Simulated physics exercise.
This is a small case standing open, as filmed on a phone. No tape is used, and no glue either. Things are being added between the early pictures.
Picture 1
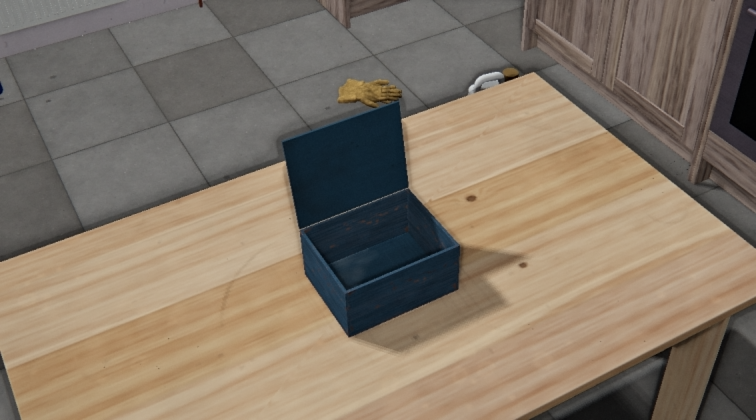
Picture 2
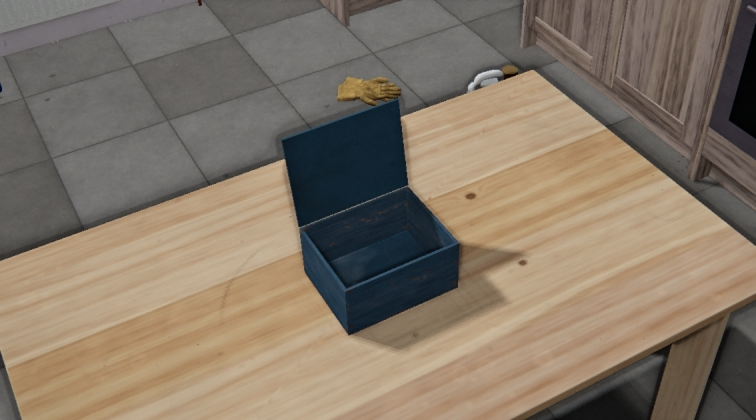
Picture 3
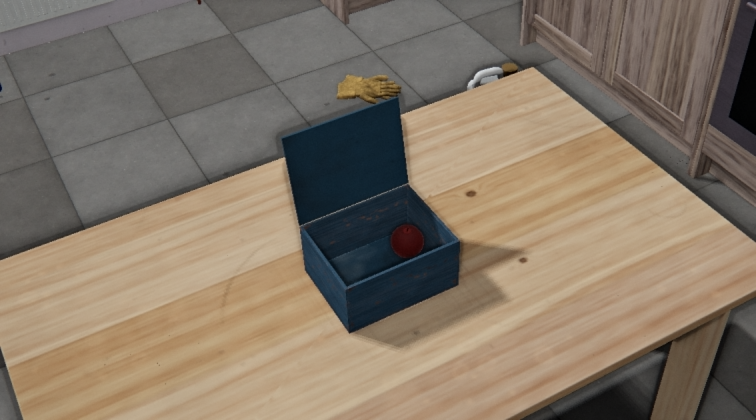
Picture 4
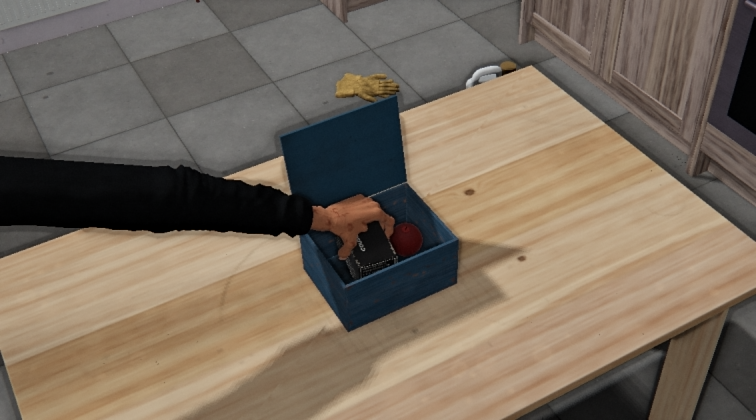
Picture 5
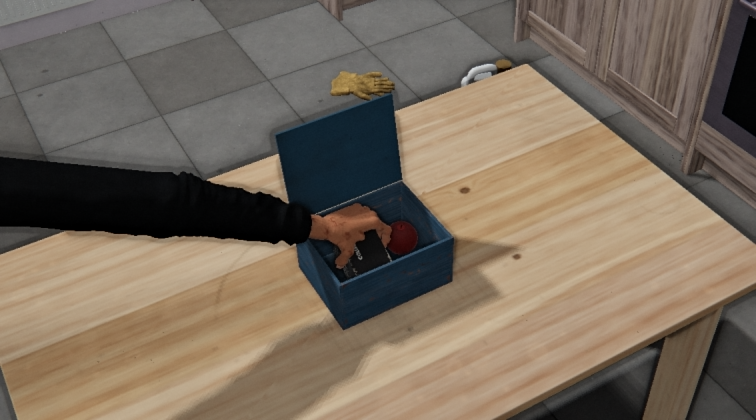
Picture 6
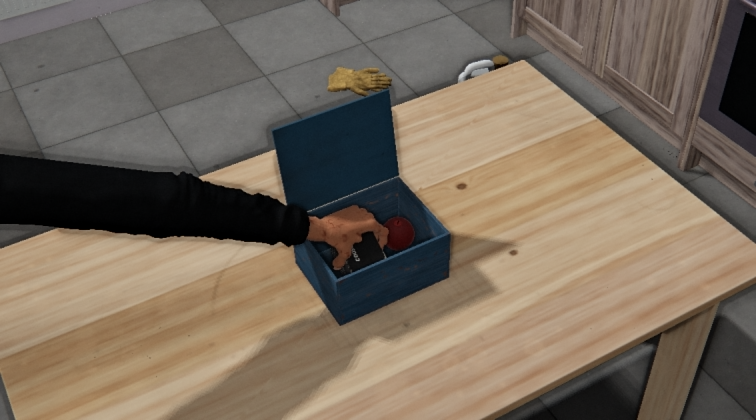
We see an open blue box on a wooden table, empty at first, then with a round red object inside; a dark-sleeved arm reaches in from the left, its hand lowering a small black box beside the red object.
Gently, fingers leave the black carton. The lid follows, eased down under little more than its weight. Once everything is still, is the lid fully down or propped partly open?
It is fully down.
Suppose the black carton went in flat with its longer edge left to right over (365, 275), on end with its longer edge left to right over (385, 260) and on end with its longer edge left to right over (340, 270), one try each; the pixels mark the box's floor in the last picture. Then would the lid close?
So: First shut tight, second shut tight, third open.
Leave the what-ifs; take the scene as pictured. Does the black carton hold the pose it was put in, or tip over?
By the end it has kept its angle.
Then, 1.20 s past the last view, lid starting down.
Then, 1.60 s past the last view, lid 57° above the rim.
Then, 1.80 s past the last view, lid 32° above the rim.
Then, 2.00 s past the last view, lid shut.
Finally, lid shut; both still in place. Final places as the last picture's camera would see them, black carton near (360, 259).
